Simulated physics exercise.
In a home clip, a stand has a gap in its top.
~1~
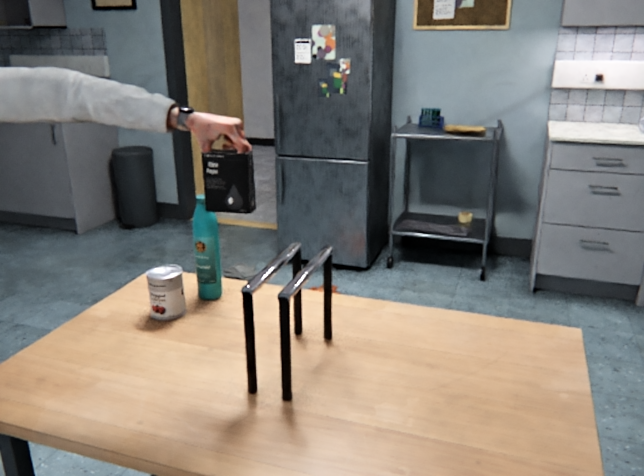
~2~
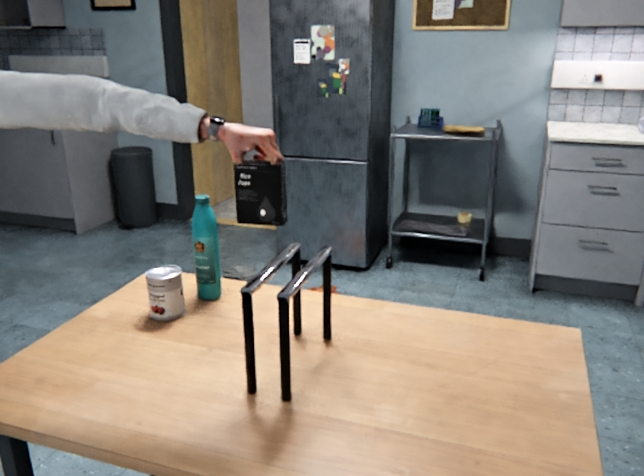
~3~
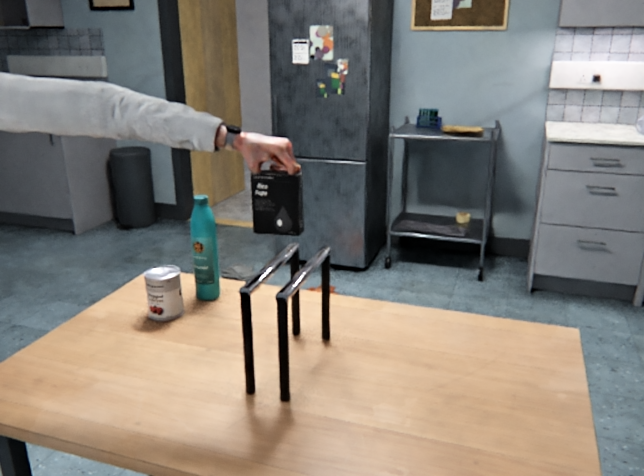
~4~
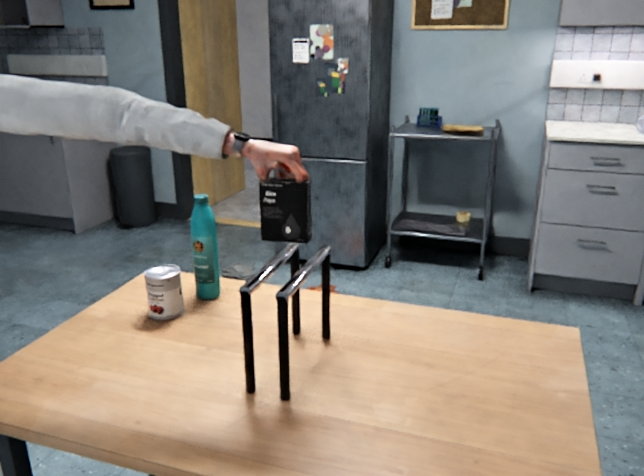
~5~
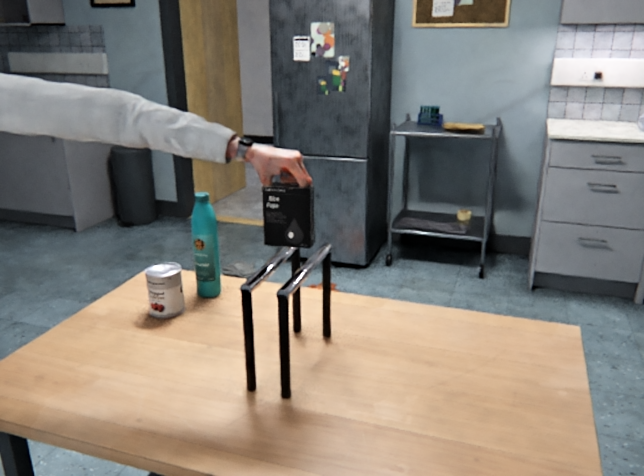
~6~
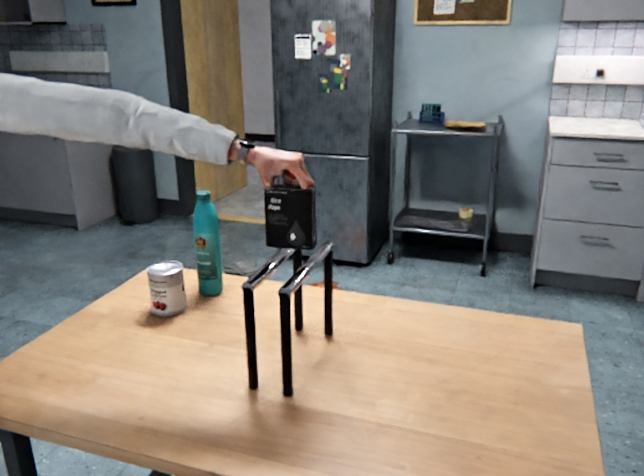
A hand carries a black packet rightward to a black stand and holds it above.
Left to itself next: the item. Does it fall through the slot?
It will be kept from falling.
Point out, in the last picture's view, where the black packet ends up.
At about (291, 231).
Then, 0.20 s on from there, black packet shifted a little near (291, 231).
Then, 0.30 s on from there, black packet resting near (291, 231).
In the end, all 3 unmoved. At the end, from the last picture's camera, black packet near (291, 231). The packet is caught.
